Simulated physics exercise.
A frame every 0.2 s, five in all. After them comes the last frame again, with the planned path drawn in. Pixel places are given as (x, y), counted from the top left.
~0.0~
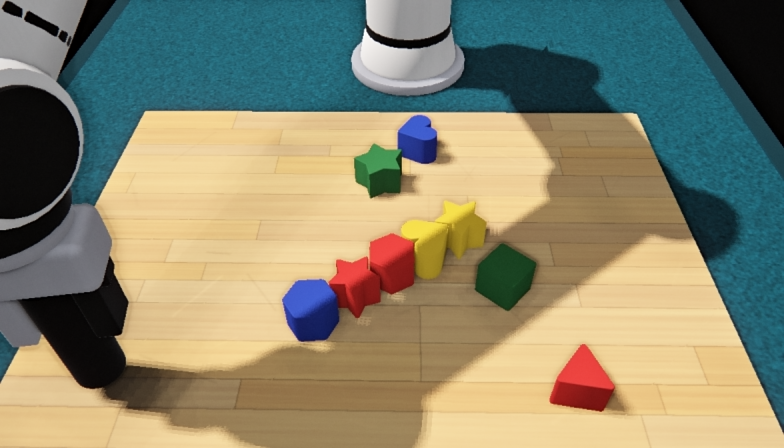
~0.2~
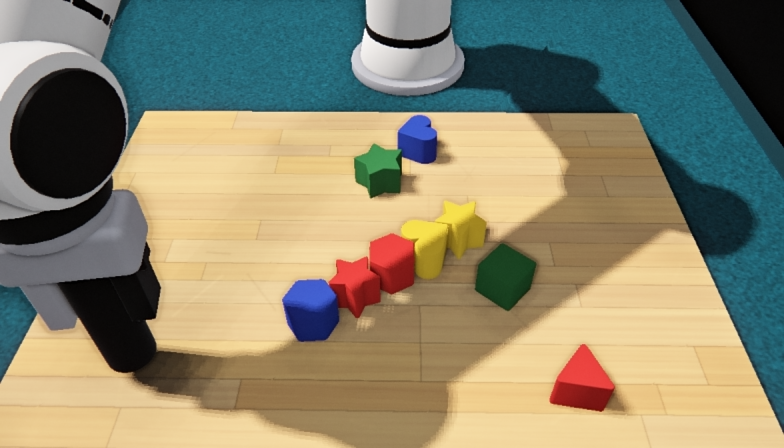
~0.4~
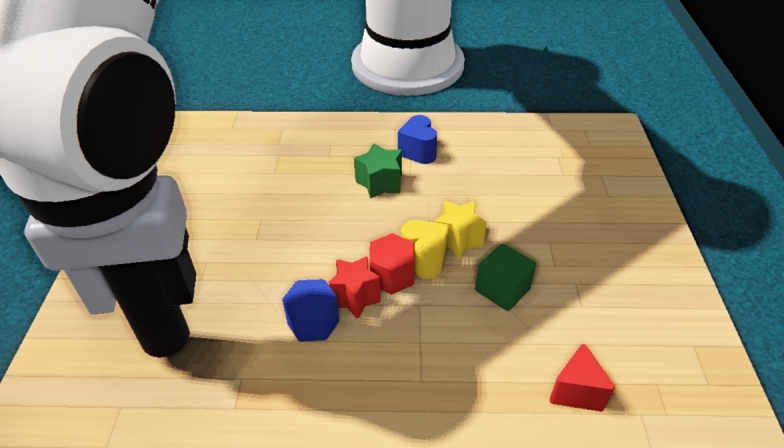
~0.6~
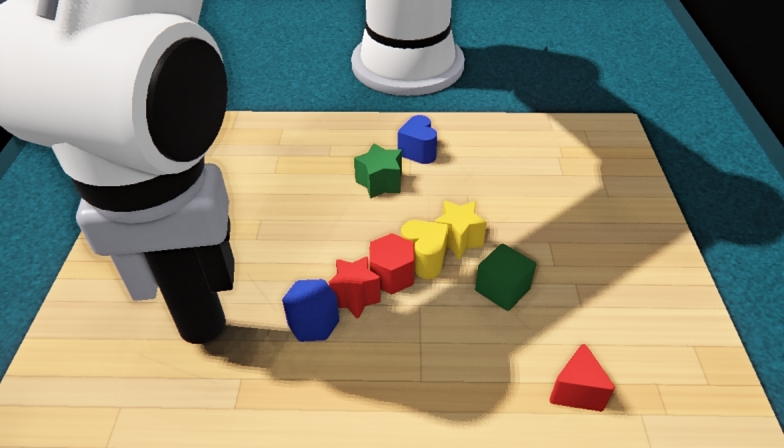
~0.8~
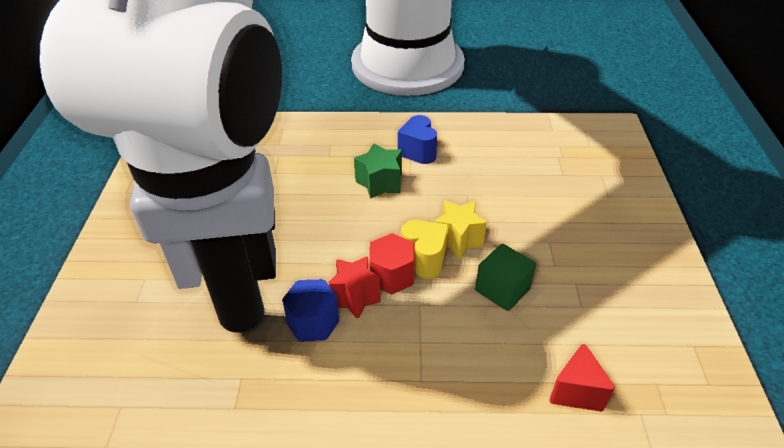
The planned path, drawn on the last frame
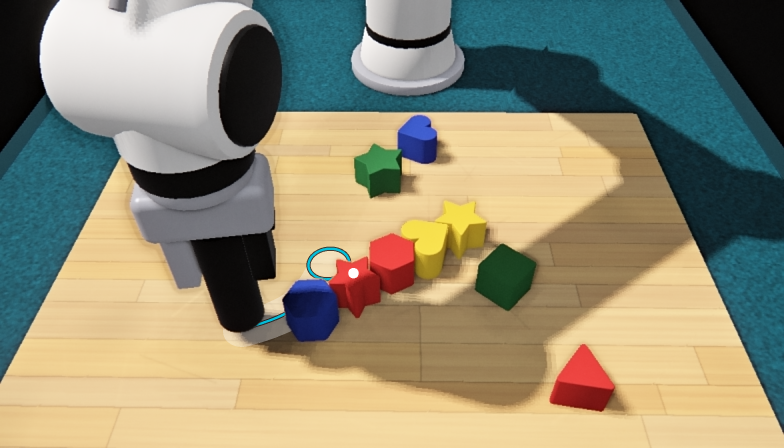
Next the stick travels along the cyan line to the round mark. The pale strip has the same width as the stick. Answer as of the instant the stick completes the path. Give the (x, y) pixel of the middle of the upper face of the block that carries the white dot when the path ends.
The top centre is at (378, 278).
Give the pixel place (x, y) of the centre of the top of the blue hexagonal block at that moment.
Its top middle will sit at (338, 298).
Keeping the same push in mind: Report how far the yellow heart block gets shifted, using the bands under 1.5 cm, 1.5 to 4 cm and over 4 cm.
The distance will be below 1.5 cm.
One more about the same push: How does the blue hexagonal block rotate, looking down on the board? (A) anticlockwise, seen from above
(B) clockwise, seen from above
Answer: B.
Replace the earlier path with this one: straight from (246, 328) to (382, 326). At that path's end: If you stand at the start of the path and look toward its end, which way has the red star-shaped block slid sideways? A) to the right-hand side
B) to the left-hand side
Option A.
Path on the board, from (246, 328) through (285, 314) and (314, 291) to (329, 264); the dot is on the red star-shaped block.
On the path given first. One third of the way, stick (282, 300); blue hexagonal block (327, 299), turned 25° clockwise; red star-shaped block (368, 272), turned 30° anticlockwise; red hexagonal block (397, 248); yellow heart block (430, 233).
Two thirds of the way, stick (312, 277); blue hexagonal block (338, 298), turned 60° clockwise; red star-shaped block (378, 278), turned 45° anticlockwise; red hexagonal block (398, 247); yellow heart block (431, 232).
At the end, stick (327, 250); blue hexagonal block (338, 298), turned 60° clockwise; red star-shaped block (378, 278), turned 45° anticlockwise; red hexagonal block (398, 247); yellow heart block (431, 232).
